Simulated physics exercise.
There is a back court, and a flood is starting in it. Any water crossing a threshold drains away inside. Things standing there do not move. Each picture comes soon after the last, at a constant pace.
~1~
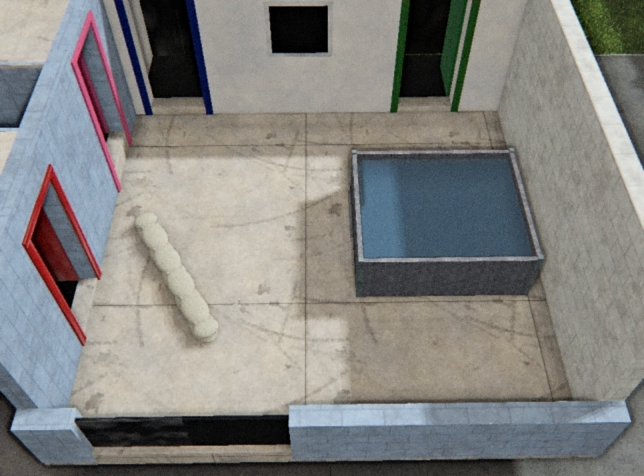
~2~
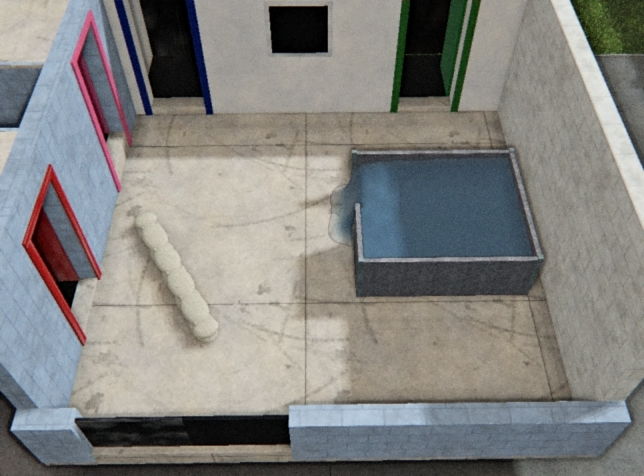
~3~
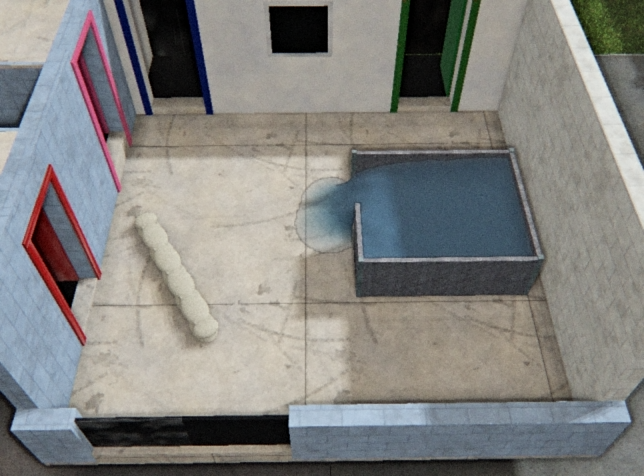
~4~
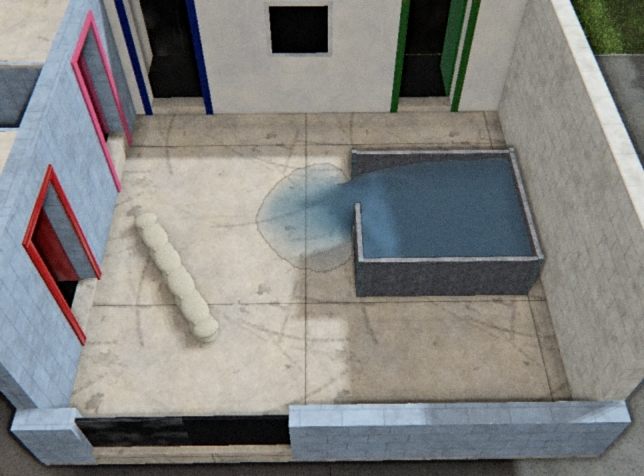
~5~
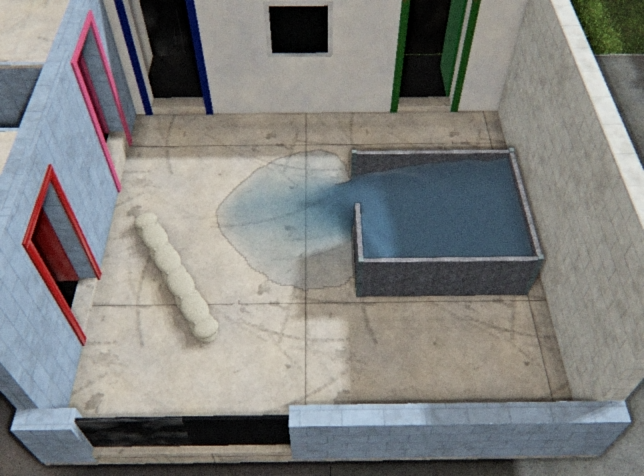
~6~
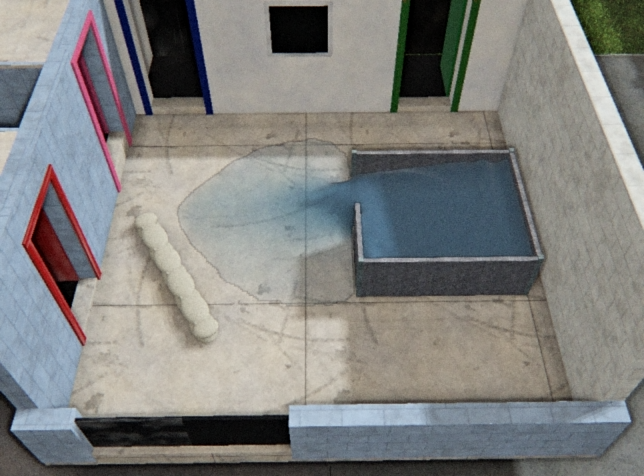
Water pouring from a gap in the left side of a grey tank and spreading leftward across a pale walled courtyard floor.
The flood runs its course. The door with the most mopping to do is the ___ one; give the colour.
Blue.
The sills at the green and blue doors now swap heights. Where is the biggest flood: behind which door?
The blue door.
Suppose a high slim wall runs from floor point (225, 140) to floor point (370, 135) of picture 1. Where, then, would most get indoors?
Result: The blue door.
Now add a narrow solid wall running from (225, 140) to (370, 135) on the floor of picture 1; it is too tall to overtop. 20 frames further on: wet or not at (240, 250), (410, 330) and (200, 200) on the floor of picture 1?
One by one: Submerged, unwetted, submerged.
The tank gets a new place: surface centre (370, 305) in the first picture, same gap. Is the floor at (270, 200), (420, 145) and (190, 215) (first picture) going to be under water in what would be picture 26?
Log, spots in order: Unwetted / unwetted / taken by the flood.
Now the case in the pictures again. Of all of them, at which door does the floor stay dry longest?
I'd point to the green one.
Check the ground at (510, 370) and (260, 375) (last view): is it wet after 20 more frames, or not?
Taking them in turn: Not wetted, drenched.
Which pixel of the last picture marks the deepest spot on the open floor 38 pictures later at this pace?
Near (171, 239).
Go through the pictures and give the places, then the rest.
Still water in the tank at (440, 206), in the first frame.
Water pours out at (357, 202) and has run to (340, 190), in the second frame.
Water pours out at (356, 204) and has run to (304, 234), in the third frame.
The front is at (263, 225), out from the gap at (356, 205), in the fourth frame.
The front is at (224, 209), out from the gap at (356, 205), in the fifth frame.
Water pours out at (356, 205) and has run to (189, 201), in the sixth frame.
A moment on, water covers 35 % of the floor; red door not reached, green door not reached, pink door wet at the sill, nothing in, blue door not reached.
Next, water covers 40 % of the floor; red door not reached, green door not reached, pink door wet at the sill, nothing in, blue door wet at the sill, nothing in.
Then, water covers 60 % of the floor; red door wet at the sill, nothing in, green door not reached, pink door a trickle in, blue door some in.
Later, water covers 85 % of the floor; red door wet at the sill, nothing in, green door wet at the sill, nothing in, pink door a trickle in, blue door a lot in.
In the end, water covers 95 % of the floor; red door wet at the sill, nothing in, green door wet at the sill, nothing in, pink door a trickle in, blue door a lot in; the blue door has let in the most.
